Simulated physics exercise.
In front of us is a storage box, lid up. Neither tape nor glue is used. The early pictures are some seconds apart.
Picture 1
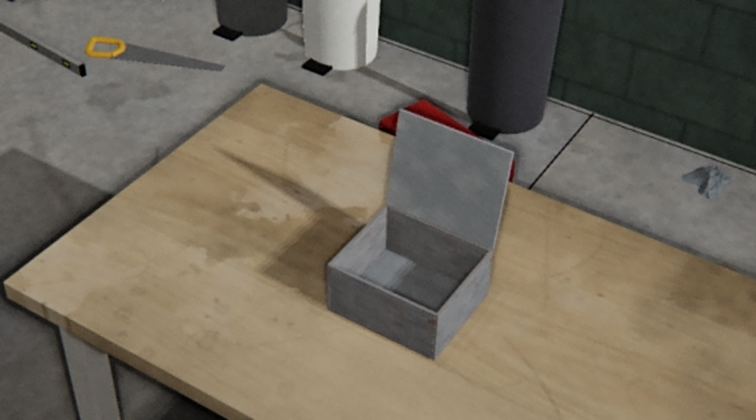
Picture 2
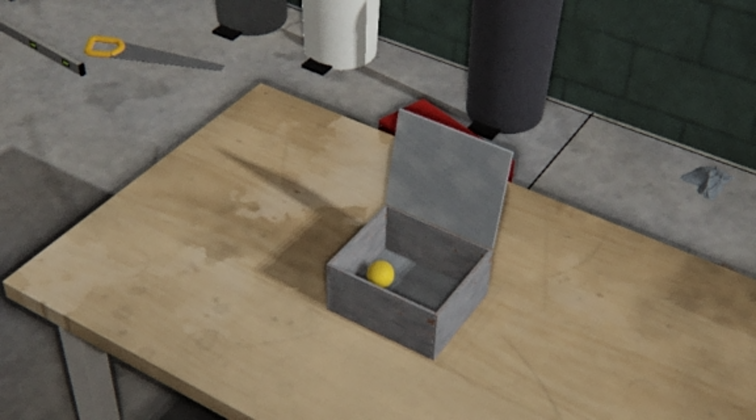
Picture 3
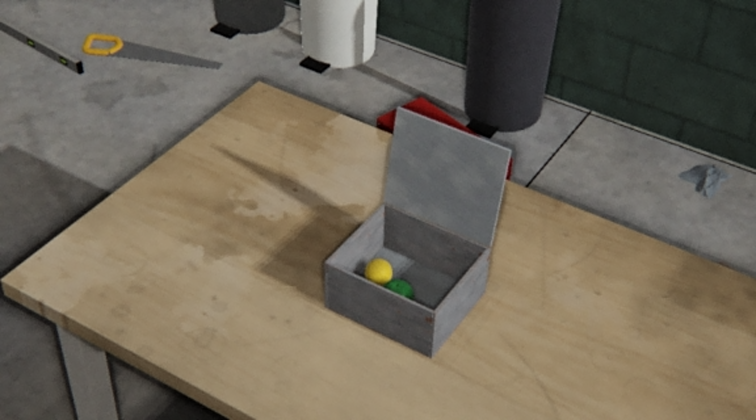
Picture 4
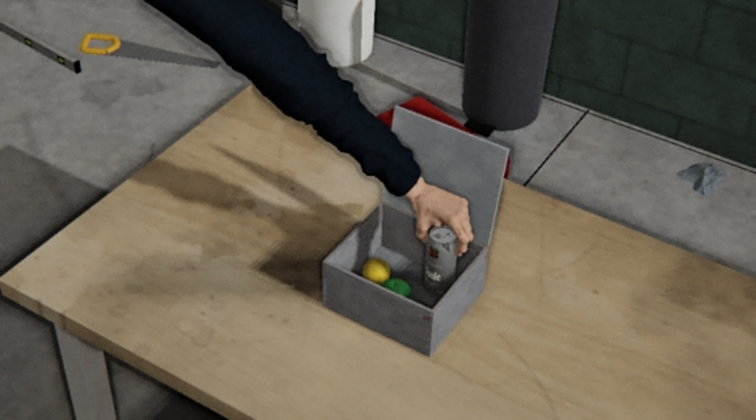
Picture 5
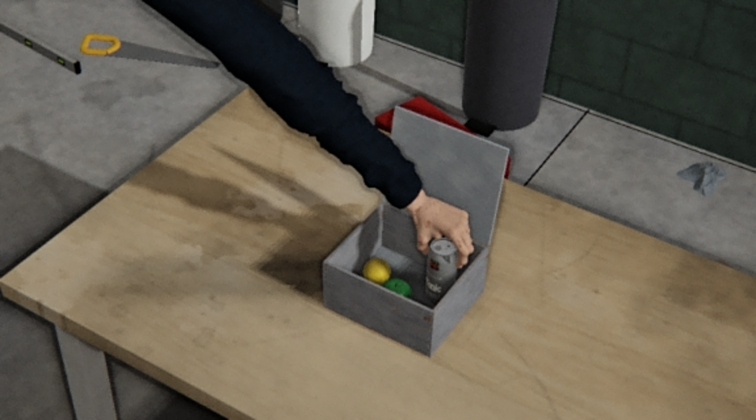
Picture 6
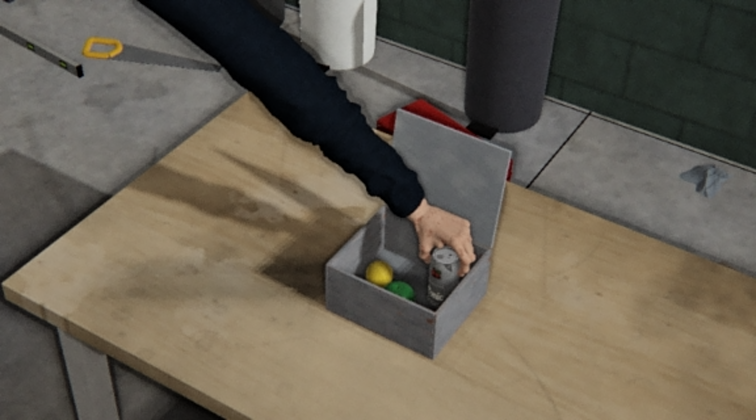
In an open storage box on a wooden table, a yellow ball appears, then a green one, before a hand lowers a grey can inside.
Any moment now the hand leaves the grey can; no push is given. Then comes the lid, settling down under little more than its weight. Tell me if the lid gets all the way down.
It does not.
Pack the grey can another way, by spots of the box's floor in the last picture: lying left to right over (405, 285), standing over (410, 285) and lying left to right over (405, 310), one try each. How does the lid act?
With the first placement it drops into place; with the second it can't come down; with the third it drops into place.
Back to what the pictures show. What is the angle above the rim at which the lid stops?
Roughly 25°.
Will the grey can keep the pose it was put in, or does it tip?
In the end, it keeps its orientation.
Then, 1.20 s later than the last frame, lid starting down.
Then, 1.60 s later than the last frame, lid 63° above the rim.
Then, 1.70 s later than the last frame, lid 51° above the rim.
Then, 1.90 s later than the last frame, lid 23° above the rim.
When it is over, lid 23° above the rim; all 3 as before. End places, in pixels of the last picture, grey can near (444, 282).
